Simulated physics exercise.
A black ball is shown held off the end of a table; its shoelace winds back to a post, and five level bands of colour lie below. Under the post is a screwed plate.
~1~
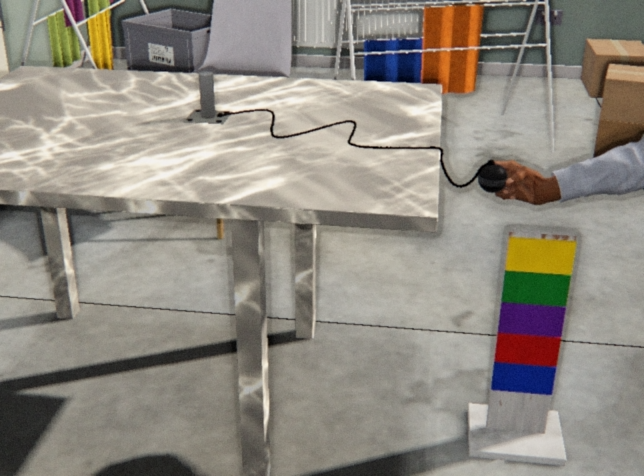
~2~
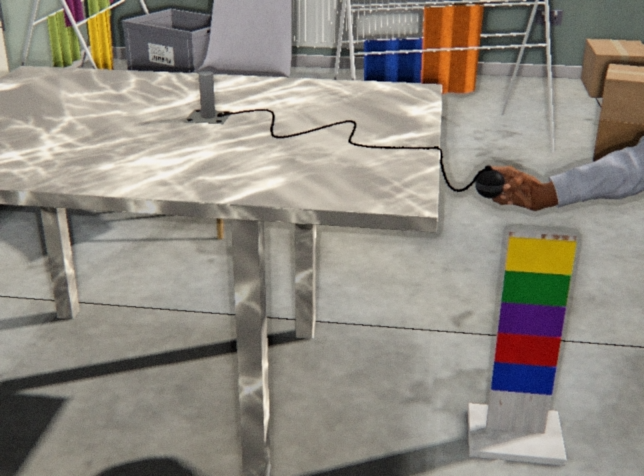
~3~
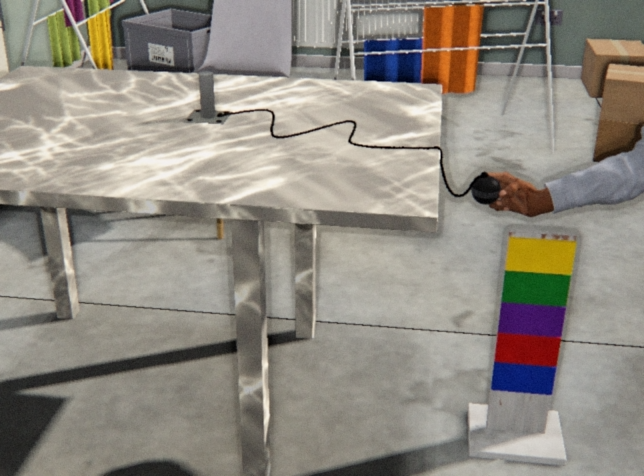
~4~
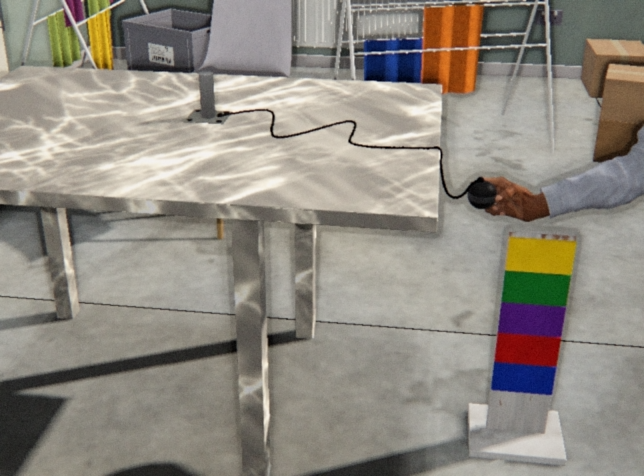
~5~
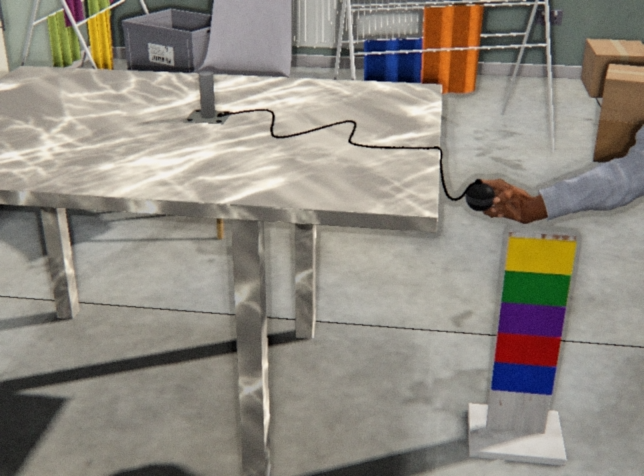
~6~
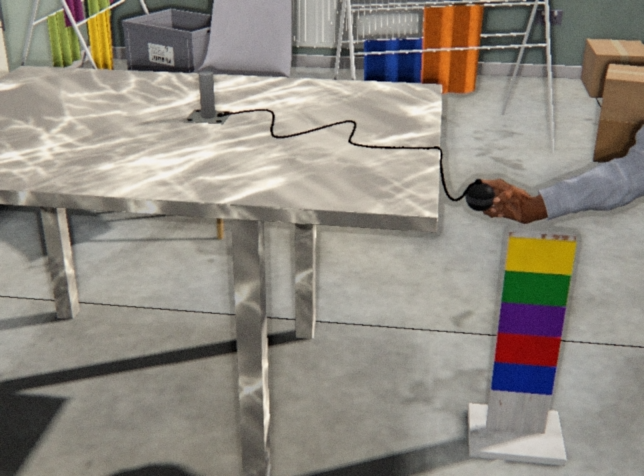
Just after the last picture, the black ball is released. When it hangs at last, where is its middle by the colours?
By the colours, at blue.
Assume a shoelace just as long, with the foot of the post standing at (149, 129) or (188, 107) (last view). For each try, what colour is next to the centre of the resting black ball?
Red; red.
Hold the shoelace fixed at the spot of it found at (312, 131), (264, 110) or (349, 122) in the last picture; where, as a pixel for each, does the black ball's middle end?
First try around (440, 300), second around (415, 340), third around (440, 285).
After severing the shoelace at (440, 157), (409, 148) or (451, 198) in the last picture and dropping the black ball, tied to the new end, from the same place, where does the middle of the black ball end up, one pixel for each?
Respectively (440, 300), (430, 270) and (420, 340).
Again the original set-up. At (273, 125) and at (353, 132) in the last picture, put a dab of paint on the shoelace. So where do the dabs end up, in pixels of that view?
The first finishes about (315, 126) and the second about (437, 175).
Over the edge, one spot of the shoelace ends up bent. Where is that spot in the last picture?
Close to (349, 121).
Early on, ball near (400, 338); level with red.
Midway, ball near (446, 362); level with blue.
Finally, ball near (415, 361); level with blue. Its middle rests at the blue band.
